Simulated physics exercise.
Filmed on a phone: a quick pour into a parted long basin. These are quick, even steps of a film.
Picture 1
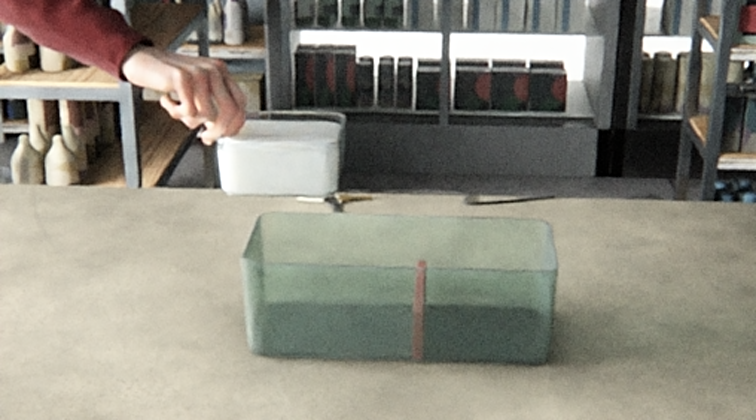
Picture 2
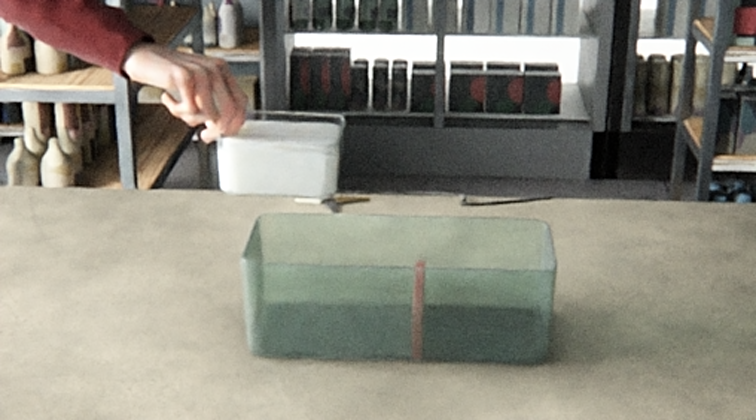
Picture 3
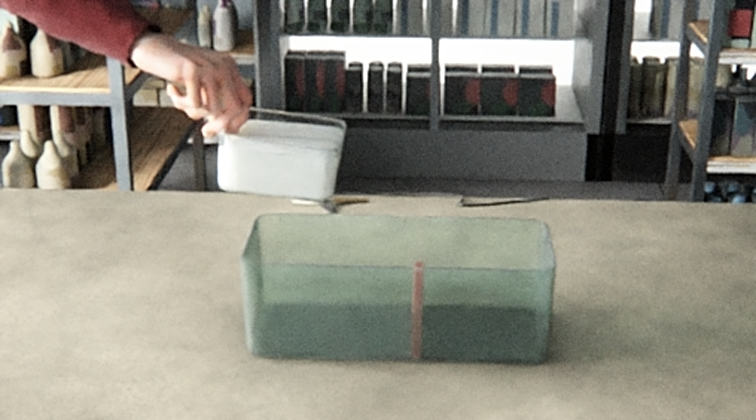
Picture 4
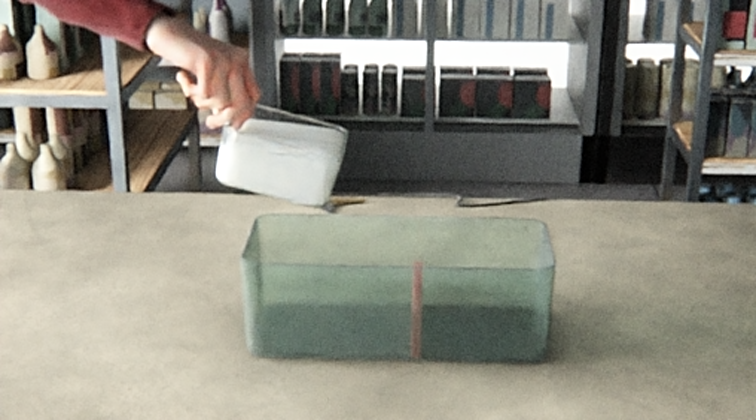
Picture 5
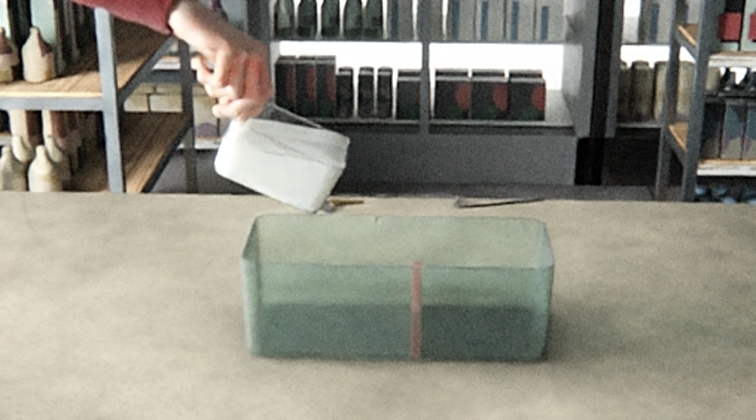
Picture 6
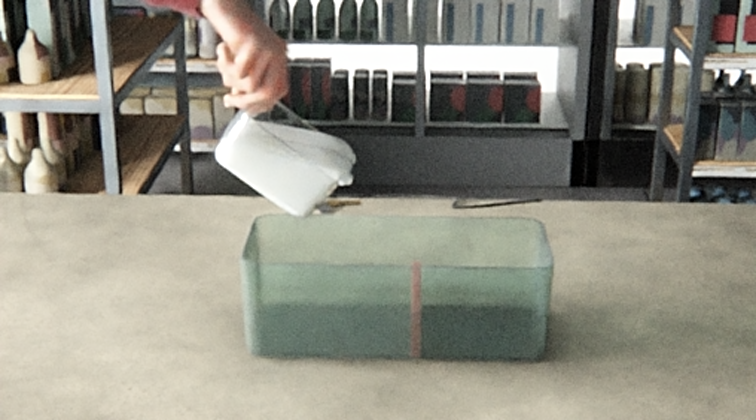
We see a hand in a red sleeve holding a white container of milk behind a greenish, see-through long basin with a reddish divider, then tilting it steadily down to the right until milk reaches its lower edge.
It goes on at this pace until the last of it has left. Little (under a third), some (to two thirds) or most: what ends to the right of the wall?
In the end under a third is right of the wall.
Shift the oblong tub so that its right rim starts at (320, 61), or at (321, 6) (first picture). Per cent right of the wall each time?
The first gives 5 %, the second 5 %.
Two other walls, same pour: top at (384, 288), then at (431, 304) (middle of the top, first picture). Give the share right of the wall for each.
The first gives 40 %, the second 25 %.
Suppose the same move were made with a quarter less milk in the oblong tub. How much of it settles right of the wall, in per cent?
Close to 5 per cent.
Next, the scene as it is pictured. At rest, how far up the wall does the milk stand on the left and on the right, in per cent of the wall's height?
Some 40 per cent left and 0 right.
A moment on, the oblong tub is tipped right over and 12 per cent is still to pour, 63 is left of the wall and 0 right of it.
Next, the oblong tub is tipped right over and 1 per cent is still to pour, 89 is left of the wall and 0 right of it.
Then the oblong tub is tipped right over and 0 per cent is still to pour, 91 is left of the wall and 5 right of it.
Later the oblong tub is tipped right over and 0 per cent is still to pour, 91 is left of the wall and 6 right of it.
Finally, 91 per cent lies left of the wall, 6 right of it and 3 outside.
